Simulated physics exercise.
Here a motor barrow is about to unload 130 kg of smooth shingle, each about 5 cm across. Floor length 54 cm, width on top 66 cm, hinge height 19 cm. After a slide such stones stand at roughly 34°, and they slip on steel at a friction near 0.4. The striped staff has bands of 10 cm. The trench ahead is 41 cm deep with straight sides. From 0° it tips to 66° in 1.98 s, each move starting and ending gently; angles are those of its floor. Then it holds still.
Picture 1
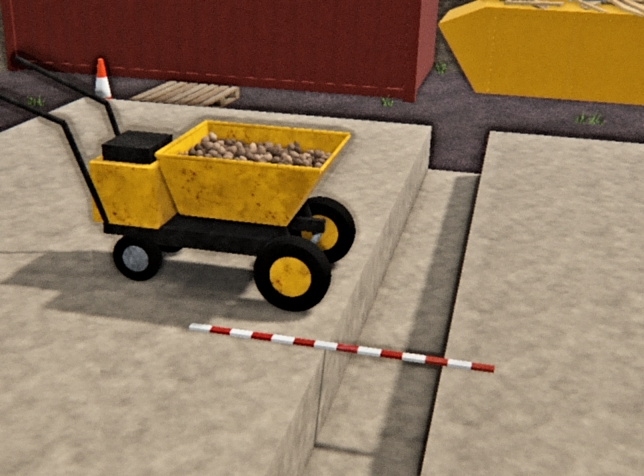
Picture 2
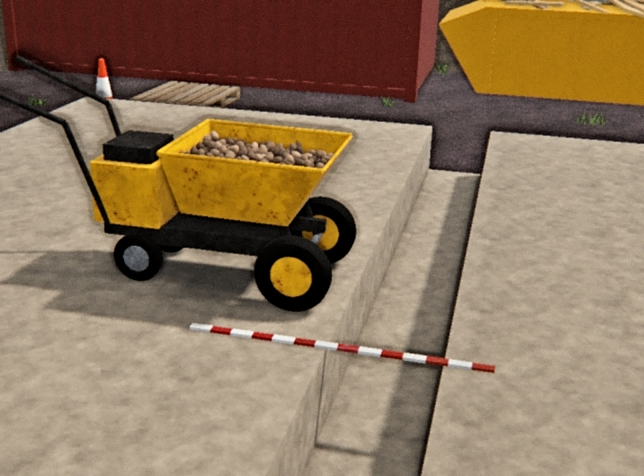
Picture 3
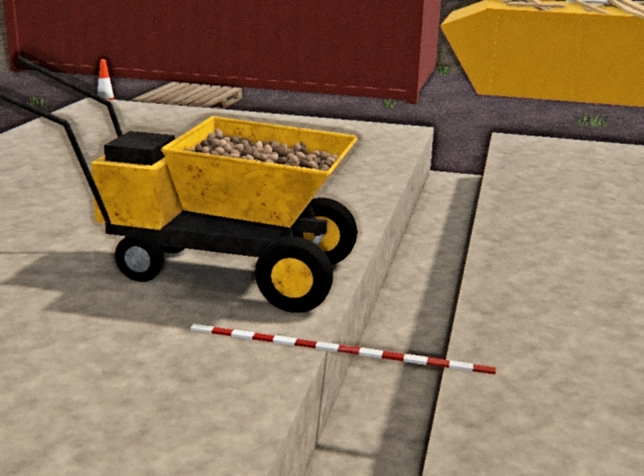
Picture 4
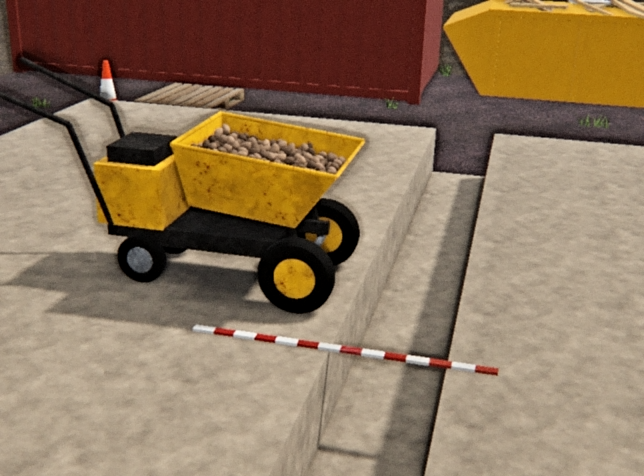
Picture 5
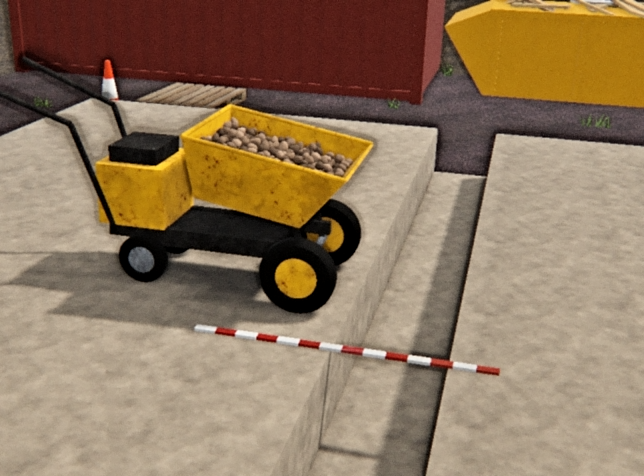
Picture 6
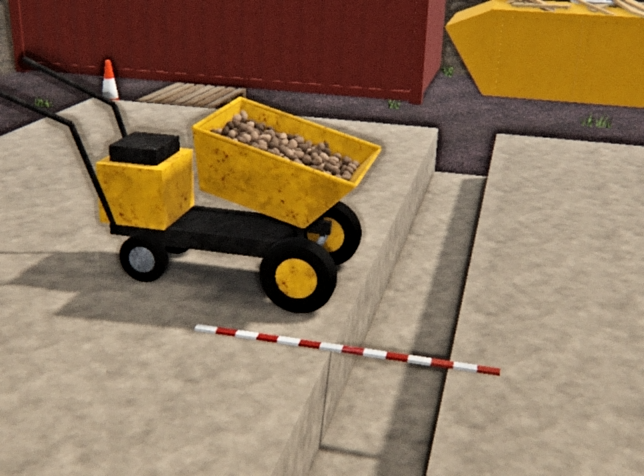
Yellow motor barrow loaded with smooth brown stones gradually tilting its skip forward to the right beside a straight-sided concrete trench.
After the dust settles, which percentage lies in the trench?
Roughly 63 per cent ends in the trench.
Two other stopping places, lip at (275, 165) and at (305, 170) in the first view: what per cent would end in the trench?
First some 85, then 80 per cent.
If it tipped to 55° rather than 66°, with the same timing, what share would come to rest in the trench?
In that case some 35 per cent.
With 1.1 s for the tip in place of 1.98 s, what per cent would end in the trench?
It would be near 50 per cent.
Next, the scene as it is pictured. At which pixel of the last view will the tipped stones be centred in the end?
Near (436, 361).
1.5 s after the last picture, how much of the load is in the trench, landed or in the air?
About 25 per cent by then.
Then, 0.9 s after the last picture the floor is at 56°, 100 % in the skip; the foremost stones are at (414, 233).
Then, 1.5 s after the last picture the floor is at 66°, 62 % in the skip, 23 % in the trench, 15 % past the trench; the foremost stones are at (542, 323).
Then, 1.8 s after the last picture the floor is at 66°, 41 % in the skip, 37 % in the trench, 22 % past the trench; the foremost stones are at (598, 328).
Then, 3.8 s after the last picture the floor is at 66°, 15 % in the skip, 63 % in the trench, 22 % past the trench; the foremost stones are at (616, 312).
